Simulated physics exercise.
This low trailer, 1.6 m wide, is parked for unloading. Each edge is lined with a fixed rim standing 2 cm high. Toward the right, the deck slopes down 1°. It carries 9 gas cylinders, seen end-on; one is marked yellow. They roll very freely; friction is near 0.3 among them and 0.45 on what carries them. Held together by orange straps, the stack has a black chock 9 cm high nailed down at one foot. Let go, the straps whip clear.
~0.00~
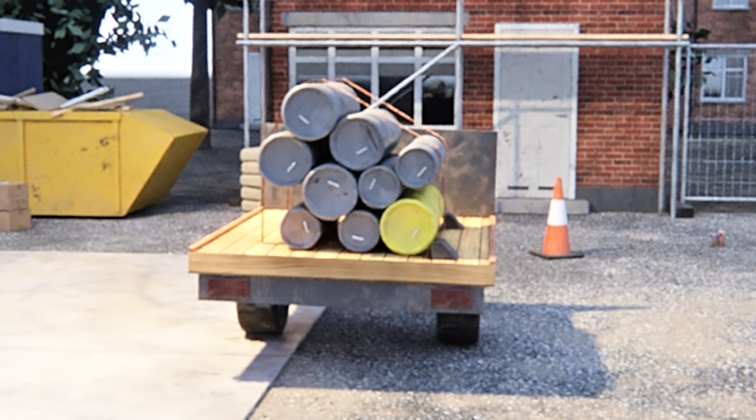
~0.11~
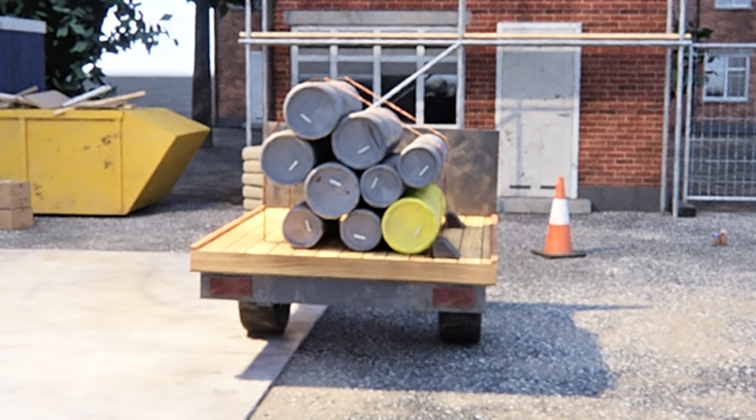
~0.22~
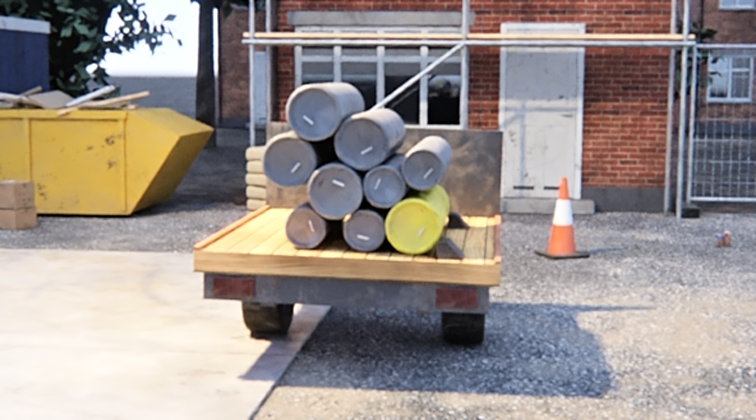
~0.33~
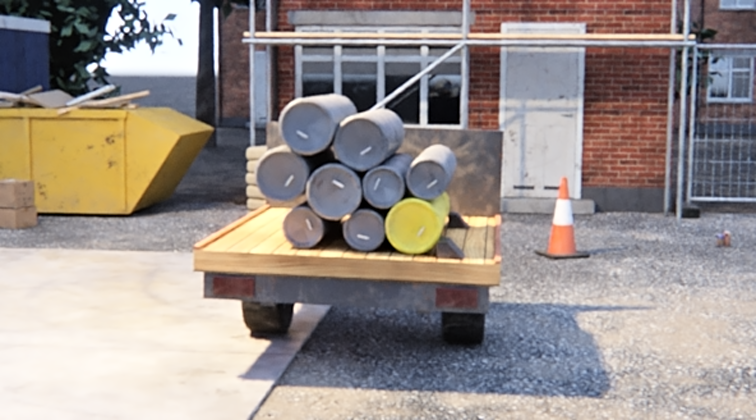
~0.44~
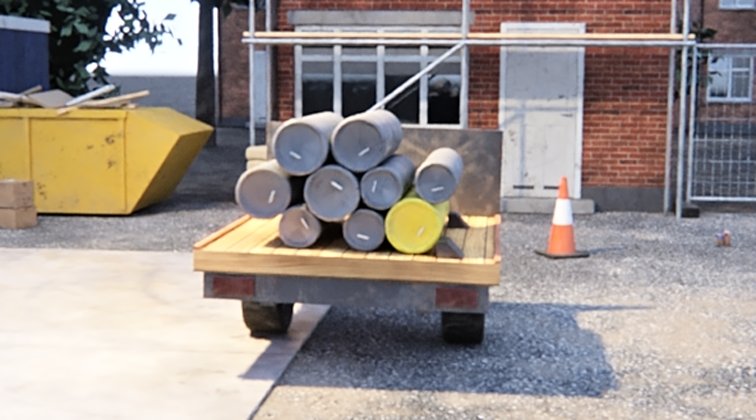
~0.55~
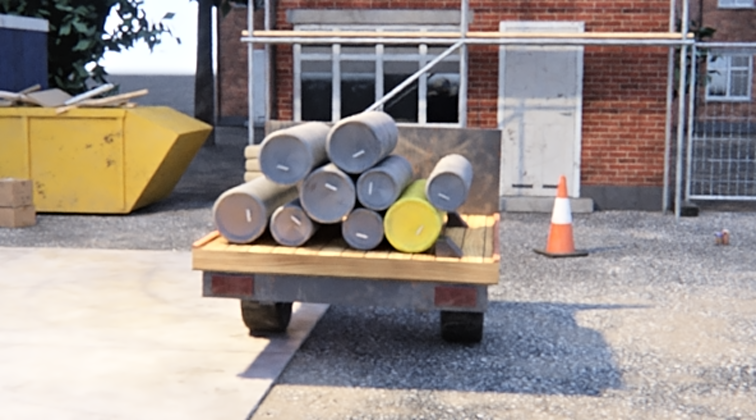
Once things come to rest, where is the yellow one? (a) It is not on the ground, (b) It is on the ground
(a) It is not on the ground.
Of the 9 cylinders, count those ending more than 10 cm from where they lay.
The tally comes to 6.
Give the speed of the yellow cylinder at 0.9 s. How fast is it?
Near 0.0 m/s at that time.
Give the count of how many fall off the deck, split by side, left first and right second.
Left 2, right 1.
By 0.9 s, yellow is on the deck, 45 cm from the right edge; 1 of 9 is off.
Finally (4.5 s), yellow is on the deck, 45 cm from the right edge; 3 of 9 are off.
